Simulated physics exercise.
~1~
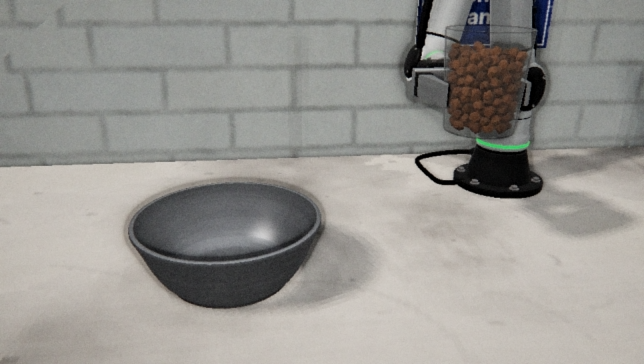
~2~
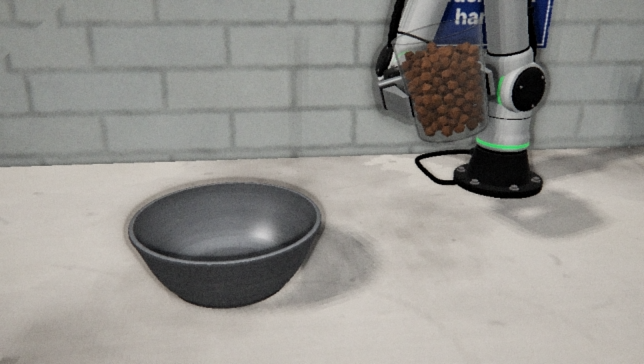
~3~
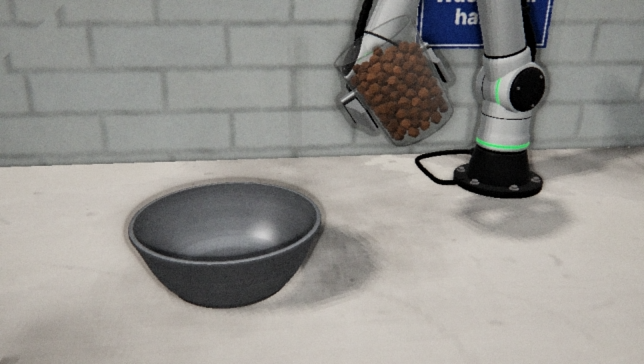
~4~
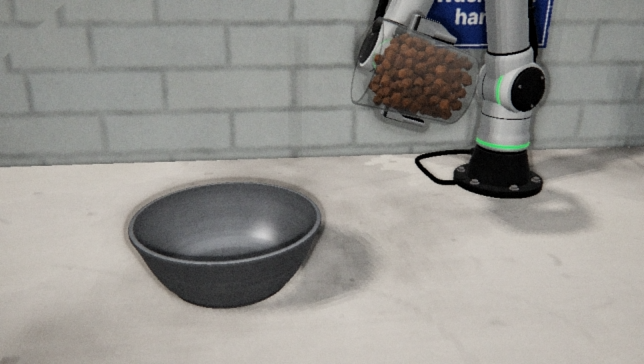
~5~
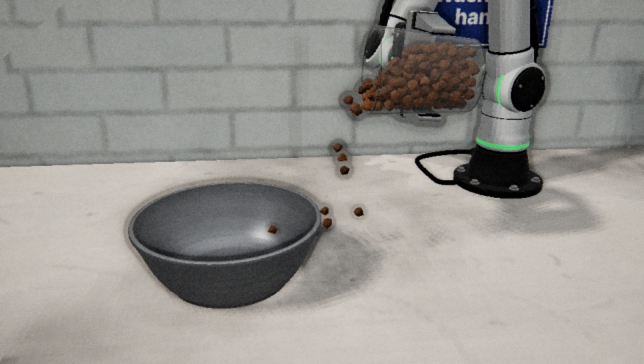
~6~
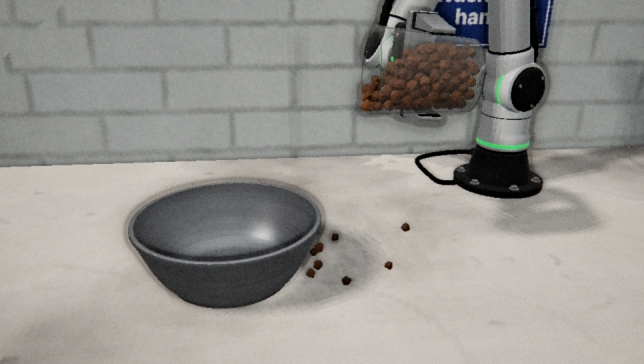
On a pale tabletop, a robot arm tips a clear tumbler of brown pellets, spilling a few beside a grey bowl.
